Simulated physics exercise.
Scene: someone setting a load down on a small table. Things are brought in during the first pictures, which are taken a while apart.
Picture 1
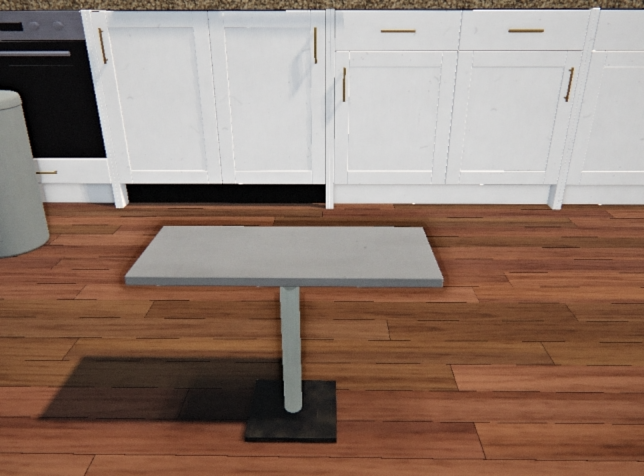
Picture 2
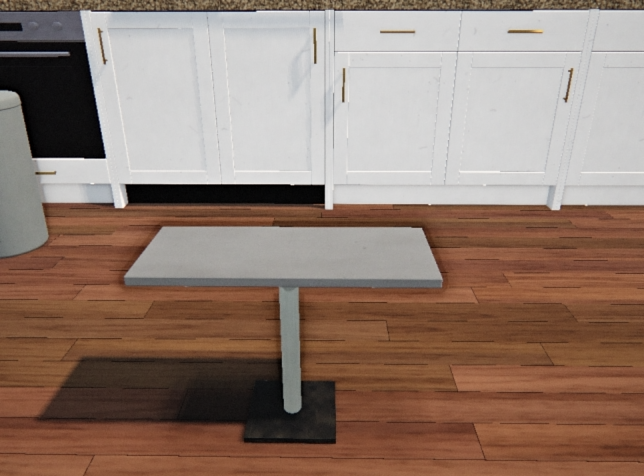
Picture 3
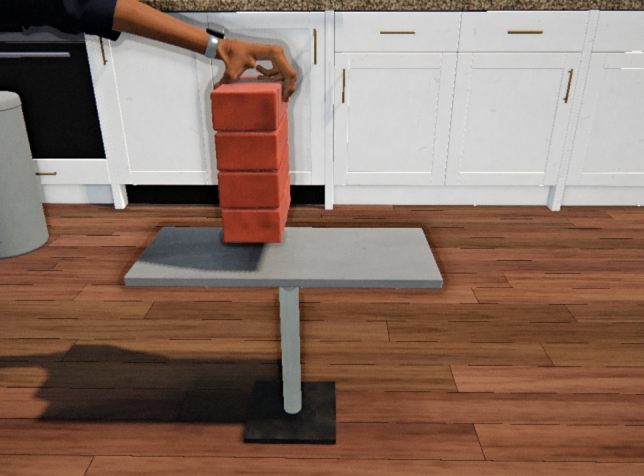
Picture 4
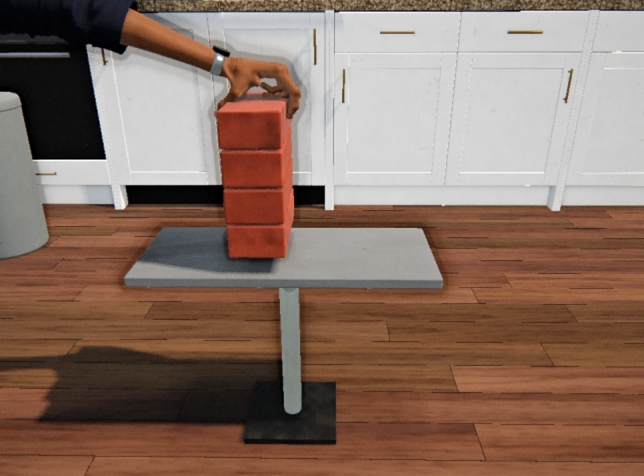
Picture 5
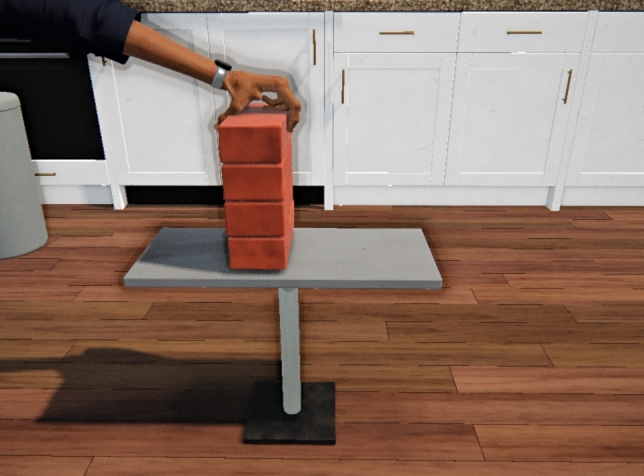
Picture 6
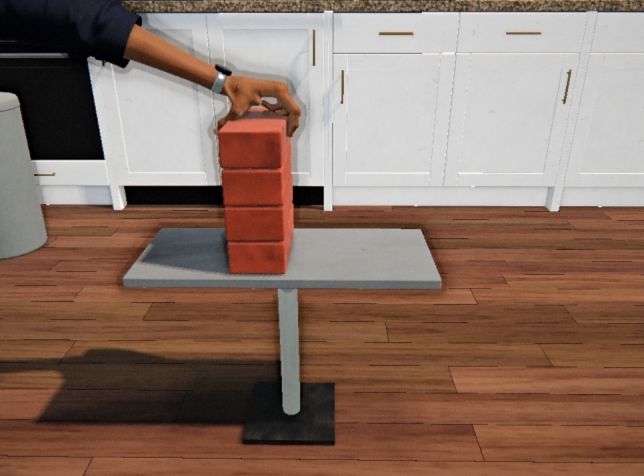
A hand reaches in from the upper left, carrying a stack of four red bricks over a small grey table that stands empty on a wooden kitchen floor. It lowers the stack onto the tabletop, left of its middle. The fingers stay on the top brick while the table barely moves.
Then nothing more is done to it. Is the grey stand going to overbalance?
Outcome: The grey stand stays flat on its feet.
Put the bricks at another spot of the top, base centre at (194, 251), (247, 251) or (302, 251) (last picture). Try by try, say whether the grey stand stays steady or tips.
Well, in the order given, it goes down, then holds steady, and finally holds steady.
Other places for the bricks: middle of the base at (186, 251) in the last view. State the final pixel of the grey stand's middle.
End position approximately (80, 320).
Then, 0.28 s later than the last frame, grey stand at rest near (286, 256).
When it is over, the grey stand keeps steady, near (286, 256).
